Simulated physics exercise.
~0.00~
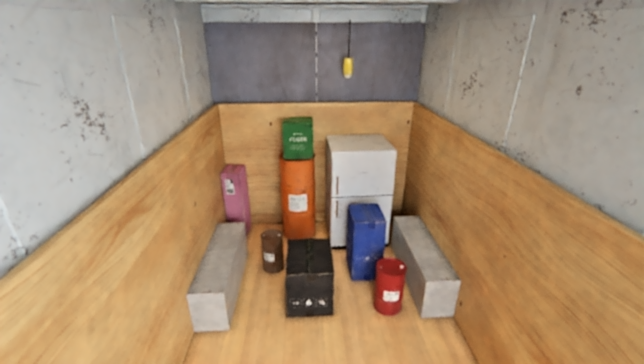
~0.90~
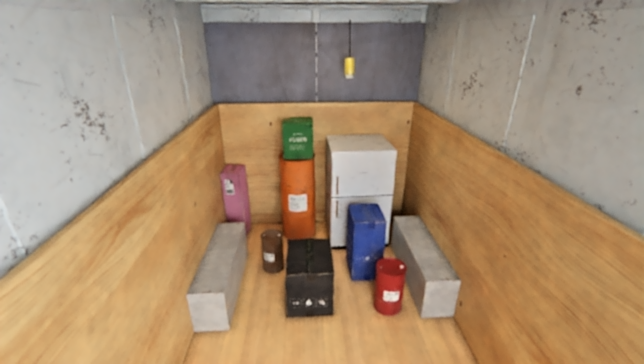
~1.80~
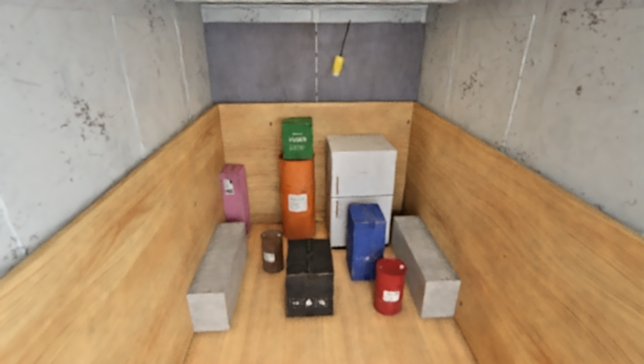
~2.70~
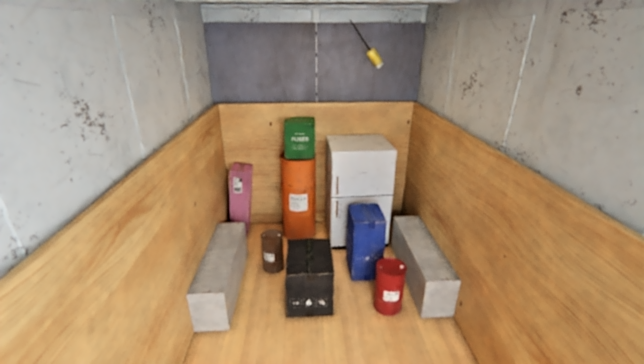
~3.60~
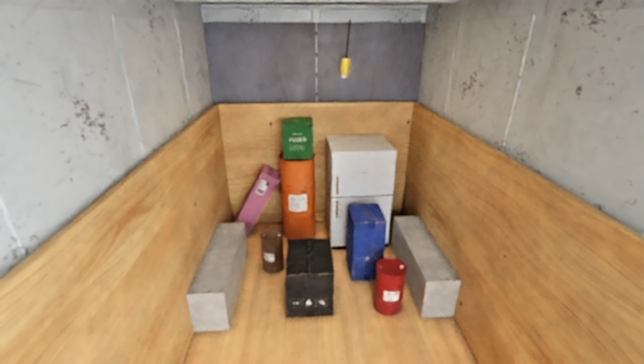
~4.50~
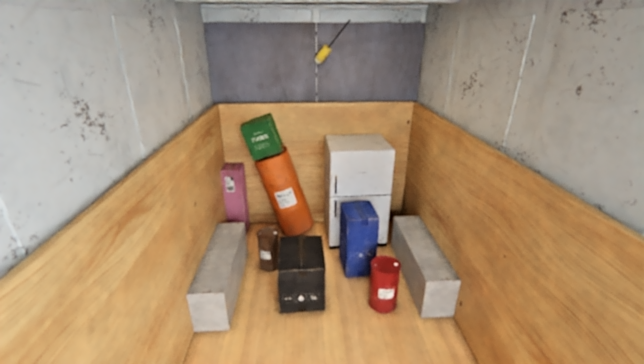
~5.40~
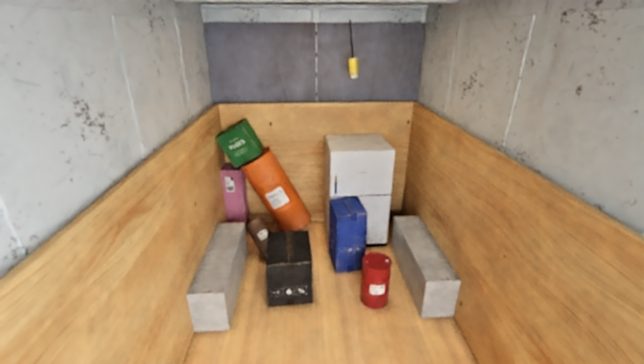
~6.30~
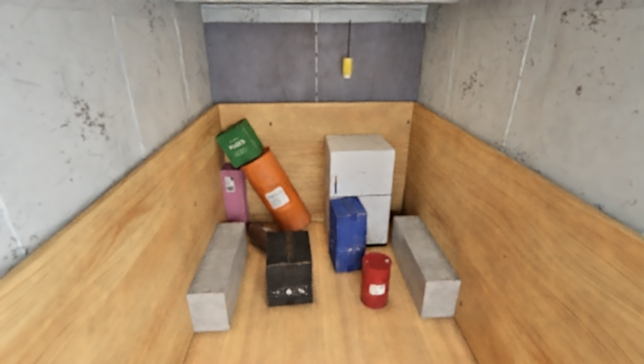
A hanging yellow lamp swings above a load bay where a green box sits on an orange drum, among a white appliance, pink, blue and black boxes and two smaller canisters. The pink box rocks, tilting right towards the drum, then settles back upright. Next the orange drum tips left with the green box still on top, while the black box, blue box and red canister slide a little left. The drum and green box lean further over the pink box, and the brown canister tips over behind the black box. At the end the drum and green box rest at a slant, while the white appliance still stands in place.
